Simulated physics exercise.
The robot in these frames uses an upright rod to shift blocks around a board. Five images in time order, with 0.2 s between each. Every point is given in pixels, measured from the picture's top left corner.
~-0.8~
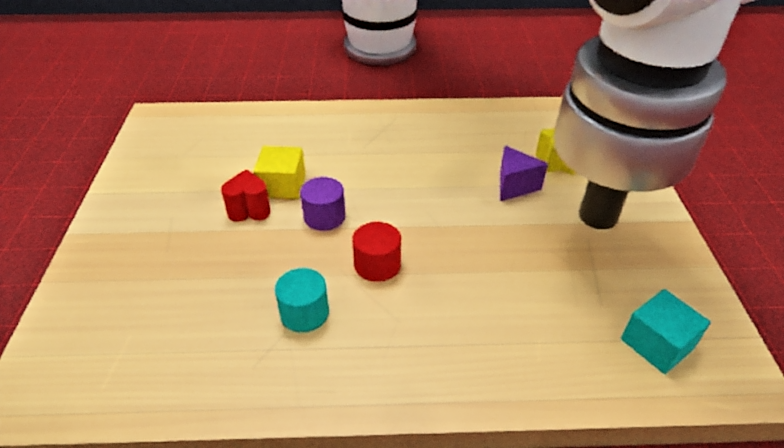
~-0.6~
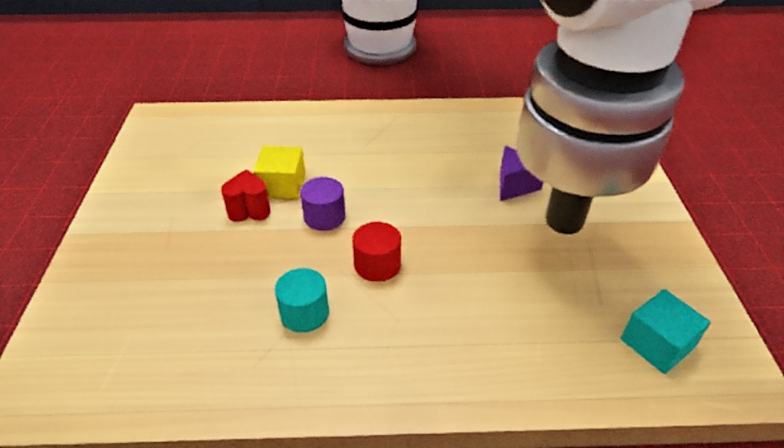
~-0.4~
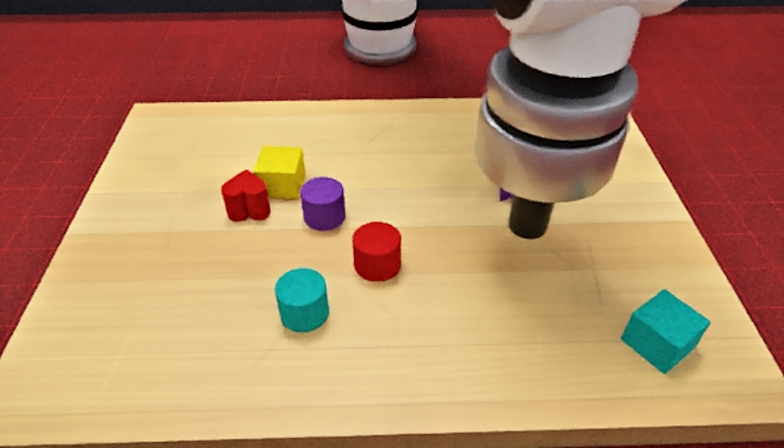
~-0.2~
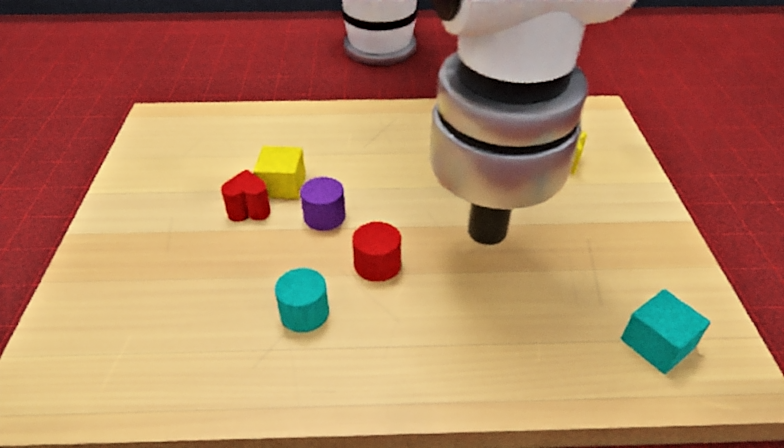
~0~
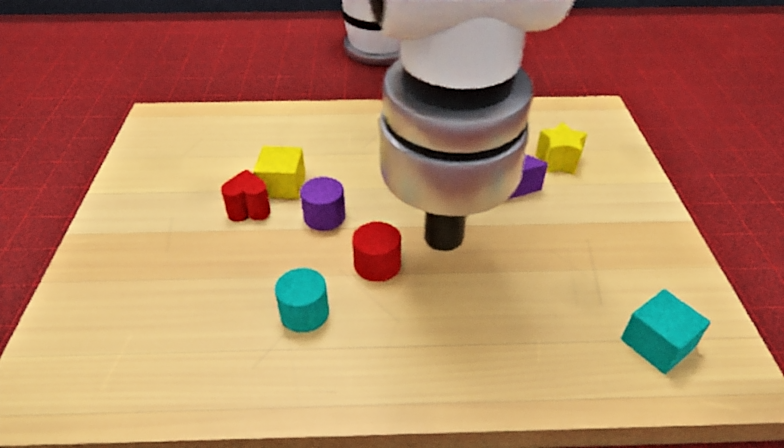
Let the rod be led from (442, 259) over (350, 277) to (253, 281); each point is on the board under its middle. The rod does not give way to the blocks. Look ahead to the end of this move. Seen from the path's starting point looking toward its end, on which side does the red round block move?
That block drifts right.
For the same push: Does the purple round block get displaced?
No - that is not the case.
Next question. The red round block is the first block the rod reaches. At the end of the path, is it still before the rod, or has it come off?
When the path ends, it will lie beside or behind the rod.
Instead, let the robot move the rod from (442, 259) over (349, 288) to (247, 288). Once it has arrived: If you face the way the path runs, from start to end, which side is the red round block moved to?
Facing from start to end, it will go to the right.
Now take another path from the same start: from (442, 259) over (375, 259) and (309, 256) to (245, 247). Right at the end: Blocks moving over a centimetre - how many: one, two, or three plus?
One block moves.
The first path, step by step. One third of the way, rod (380, 255); red round block (337, 238).
Two thirds of the way, rod (314, 259); red round block (283, 229).
At the end, rod (248, 261); turquoise round block (292, 287); purple round block unmoved; red round block (251, 221).
